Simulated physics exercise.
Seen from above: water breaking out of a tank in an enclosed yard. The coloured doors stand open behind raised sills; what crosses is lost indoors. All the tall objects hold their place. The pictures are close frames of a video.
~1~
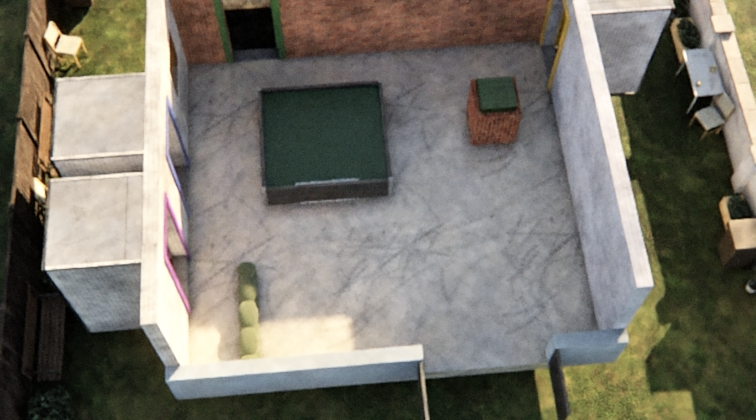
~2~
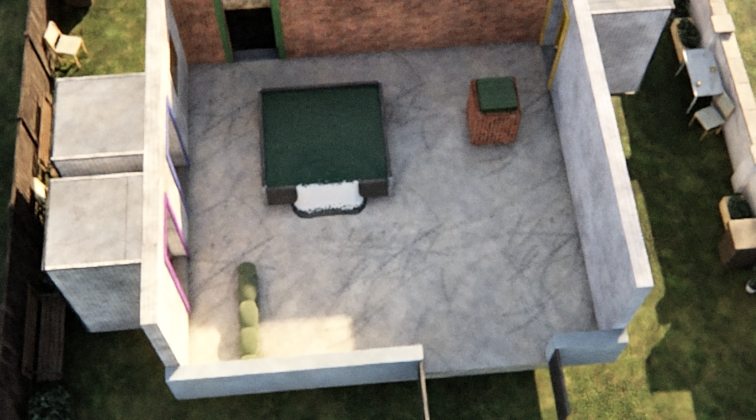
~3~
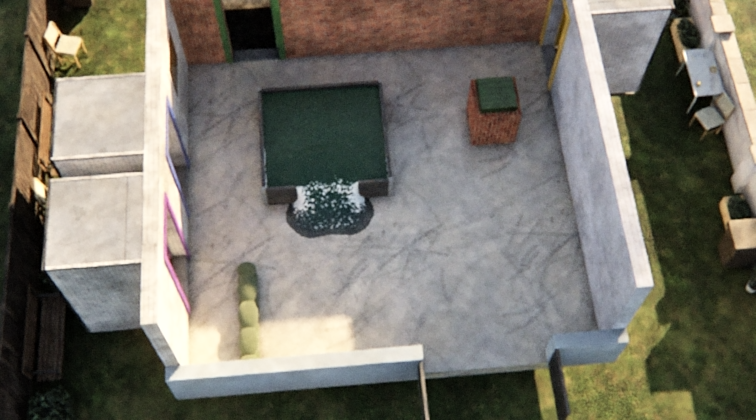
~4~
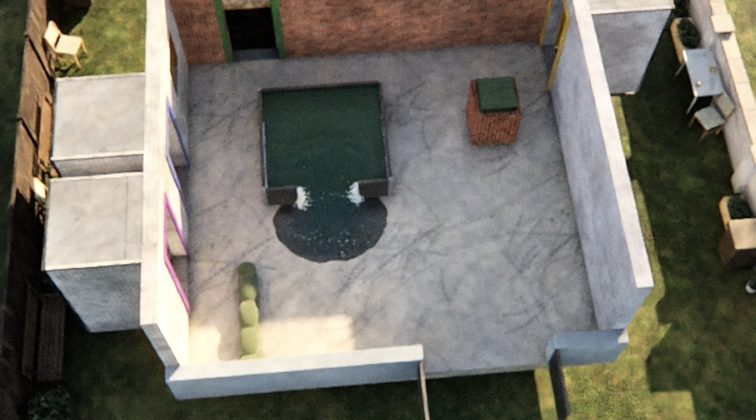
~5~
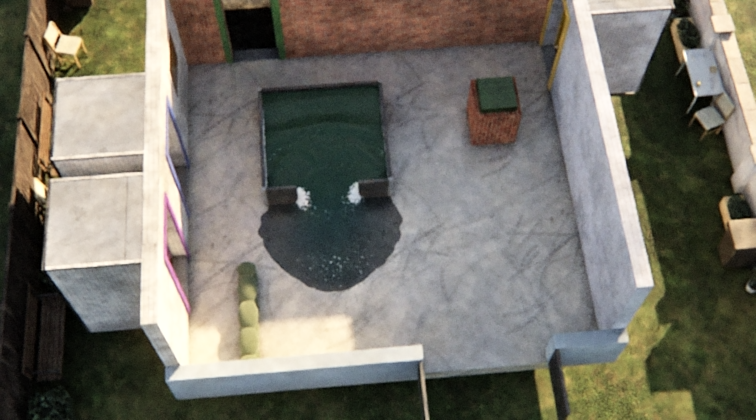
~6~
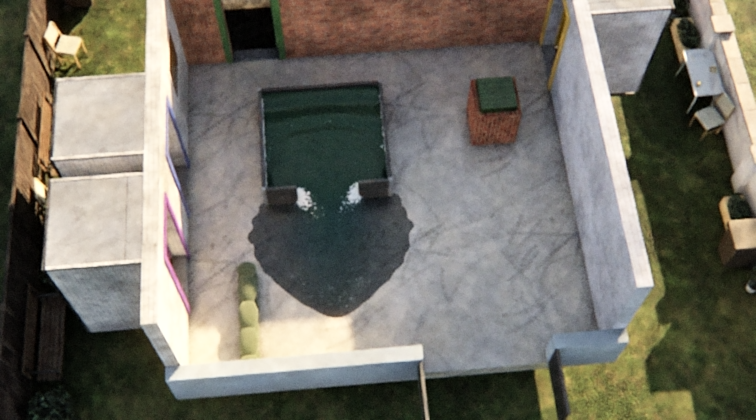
At the start, a dark green tank of still water sits in a walled yard seen from above. Water then bursts white through a gap in its near side and spreads across the grey floor in a widening, dark pool, reaching beside the rounded green shrub while the surrounding objects stay still.
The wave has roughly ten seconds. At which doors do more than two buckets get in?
The blue door stays under that; the purple door stays under that; the yellow door stays under that; the green door stays under that.
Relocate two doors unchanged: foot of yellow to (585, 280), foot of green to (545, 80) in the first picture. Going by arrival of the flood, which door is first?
It is the purple door.
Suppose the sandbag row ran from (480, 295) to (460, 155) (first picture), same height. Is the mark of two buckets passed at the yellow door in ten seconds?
My reading: The yellow door lets less in.
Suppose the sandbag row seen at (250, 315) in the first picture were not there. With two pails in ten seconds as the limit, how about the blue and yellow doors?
Blue keeps below it, yellow stays under.
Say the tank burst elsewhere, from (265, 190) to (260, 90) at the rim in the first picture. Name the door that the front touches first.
That is the blue-painted one.
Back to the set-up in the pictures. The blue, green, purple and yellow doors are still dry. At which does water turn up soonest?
First comes the purple one.
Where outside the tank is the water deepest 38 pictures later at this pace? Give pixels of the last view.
At about (267, 372).
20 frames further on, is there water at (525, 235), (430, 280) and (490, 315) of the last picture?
One after the other: No water, flooded, awash.
A moment on, water covers 20 % of the floor; the blue door not reached, the purple door not reached, the yellow door not reached, the green door not reached.
Next, water covers 30 % of the floor; the blue door not reached, the purple door wet at the sill, nothing in, the yellow door not reached, the green door not reached.
Then, water covers 30 % of the floor; the blue door not reached, the purple door wet at the sill, nothing in, the yellow door not reached, the green door not reached.
Later, water covers 50 % of the floor; the blue door wet at the sill, nothing in, the purple door wet at the sill, nothing in, the yellow door not reached, the green door not reached.
In the end, water covers 75 % of the floor; the blue door wet at the sill, nothing in, the purple door wet at the sill, nothing in, the yellow door under two buckets in, the green door wet at the sill, nothing in.
